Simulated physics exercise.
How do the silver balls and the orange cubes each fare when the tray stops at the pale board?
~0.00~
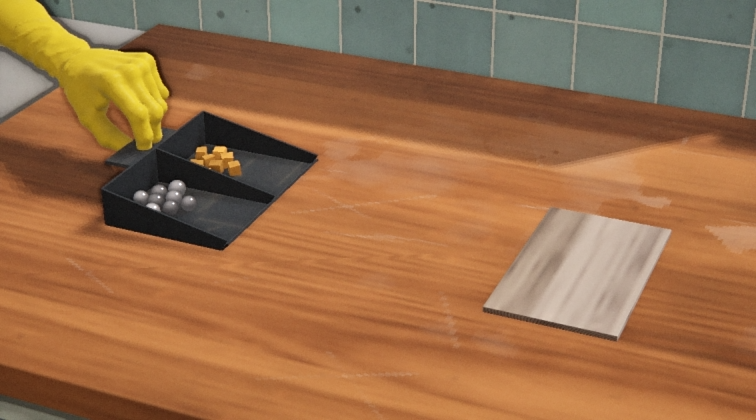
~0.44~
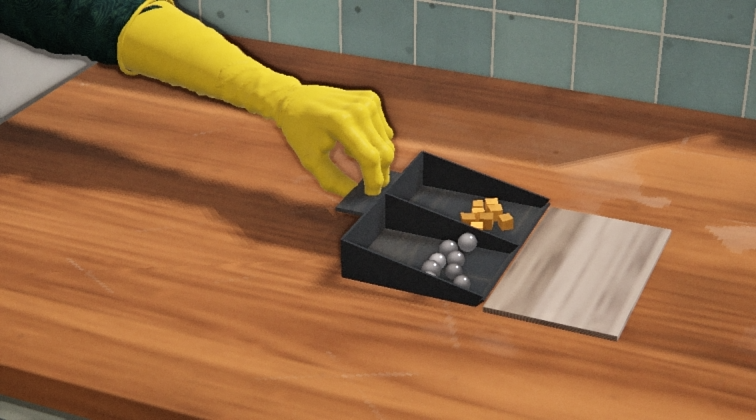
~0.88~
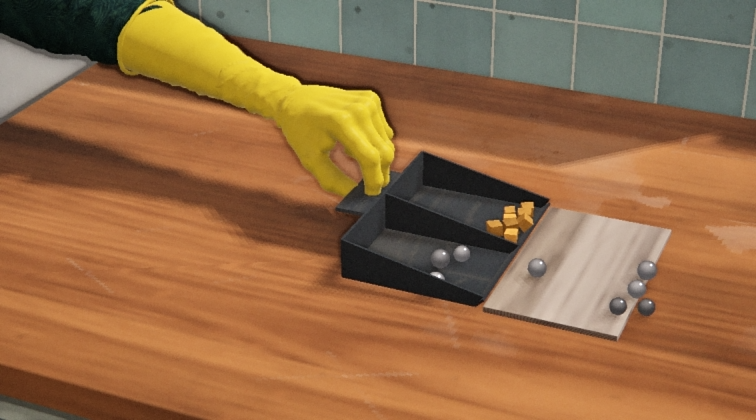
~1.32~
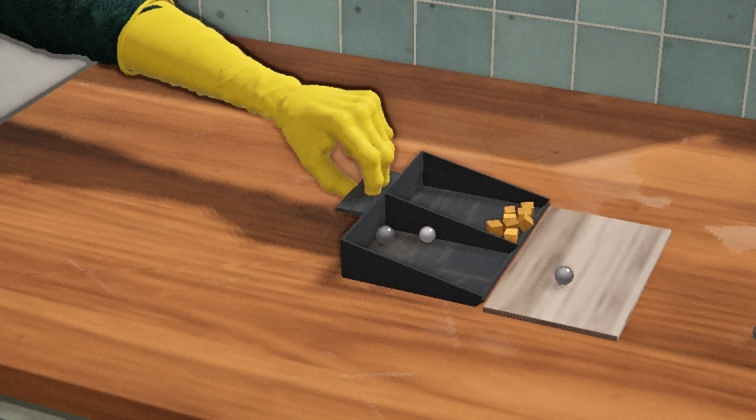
Some of the silver balls go over the low front edge and out of the tray, while the orange cubes slide forward but all stay within their own part.
On a wooden counter in front of green tiles, a yellow-gloved hand holds the back of a black divided tray, with silver balls in the near part and small orange cubes in the far part. The hand pushes the tray to the right until it stops against a pale flat board. The contents slide towards the low front edge. Several balls spill over it and roll across the board, while the cubes bunch up at the front of their part. At the end, two balls remain in the tray, one sits on the board, and the cubes are all still inside.
